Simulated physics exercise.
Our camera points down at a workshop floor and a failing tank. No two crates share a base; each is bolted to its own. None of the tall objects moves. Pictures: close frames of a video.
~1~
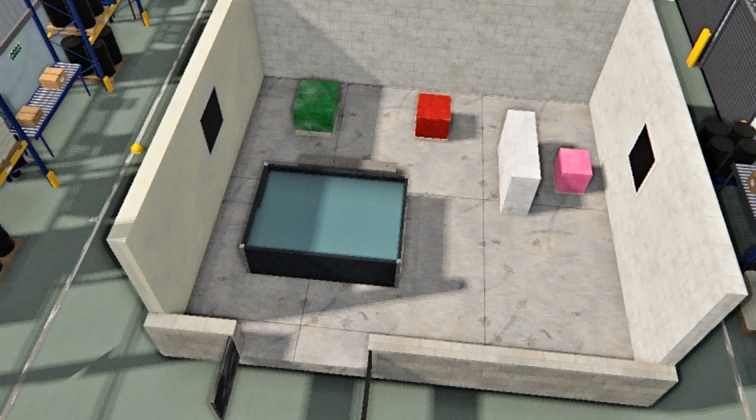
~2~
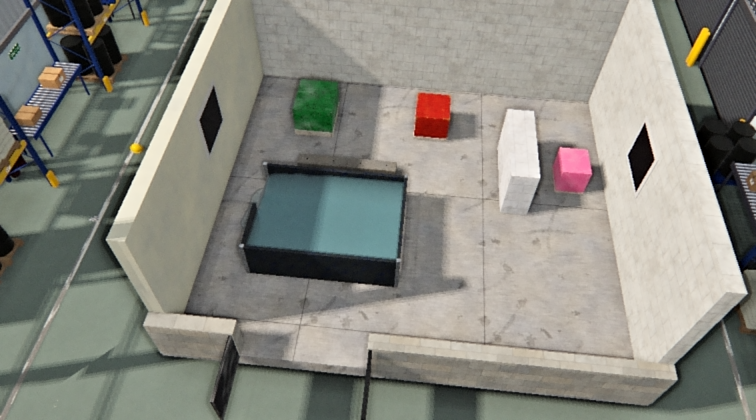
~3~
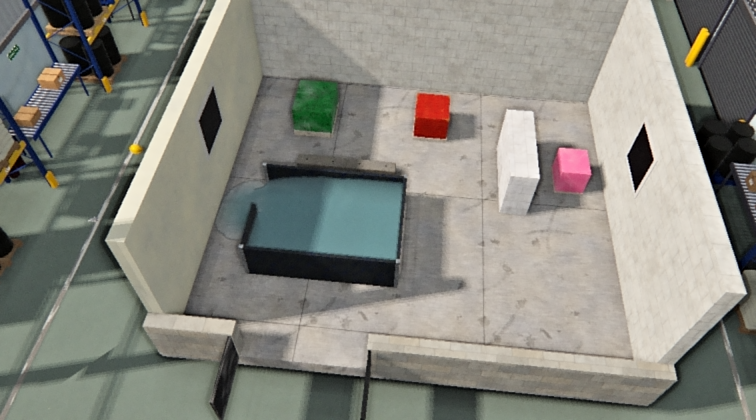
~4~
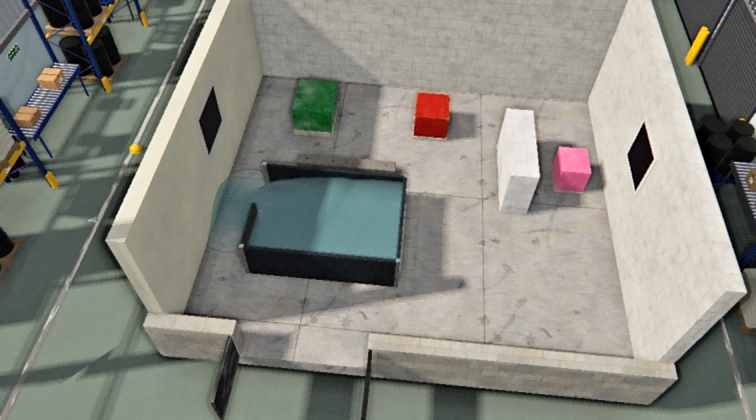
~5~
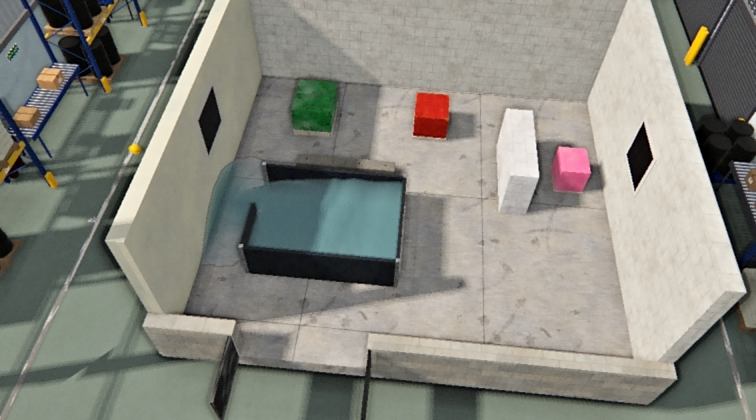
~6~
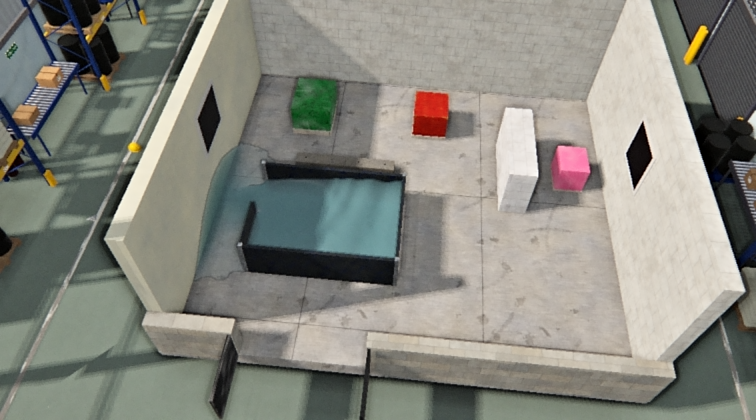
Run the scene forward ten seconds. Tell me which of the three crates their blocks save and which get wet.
Here is how it ends: The pink crate gets wet; the green crate gets wet; the red crate gets wet.
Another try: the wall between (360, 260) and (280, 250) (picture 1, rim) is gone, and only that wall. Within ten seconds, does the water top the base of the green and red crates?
The green crate is not reached; the red crate is not reached.
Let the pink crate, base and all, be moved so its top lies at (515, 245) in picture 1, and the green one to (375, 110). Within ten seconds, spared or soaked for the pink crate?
As for the pink crate, it is dampened.
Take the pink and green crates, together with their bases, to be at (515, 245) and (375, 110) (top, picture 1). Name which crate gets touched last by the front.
Last comes the one in pink.
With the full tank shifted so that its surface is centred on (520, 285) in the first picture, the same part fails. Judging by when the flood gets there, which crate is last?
That would be the one in pink.
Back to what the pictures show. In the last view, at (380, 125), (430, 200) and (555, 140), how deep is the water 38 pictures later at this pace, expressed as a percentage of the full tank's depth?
I'd say around 8 per cent, then 2 per cent, then 2 per cent.
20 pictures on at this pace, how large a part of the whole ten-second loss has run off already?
Something close to 25 percent by that point.
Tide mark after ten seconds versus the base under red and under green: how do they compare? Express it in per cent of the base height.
I'd say 170 per cent for the first one and 180 per cent for the second.
A moment on, water covers 15 % of the floor; the pink crate not reached, the green crate water round its plinth, the red crate not reached.
Next, water covers 20 % of the floor; the pink crate not reached, the green crate water round its plinth, the red crate not reached.
Then, water covers 45 % of the floor; the pink crate not reached, the green crate water round its plinth, the red crate water round its plinth.
Later, water covers 75 % of the floor; the pink crate water round its plinth, the green crate water round its plinth, the red crate water round its plinth.
In the end, water covers 95 % of the floor; the pink crate was topped, the green crate was topped, the red crate was topped.
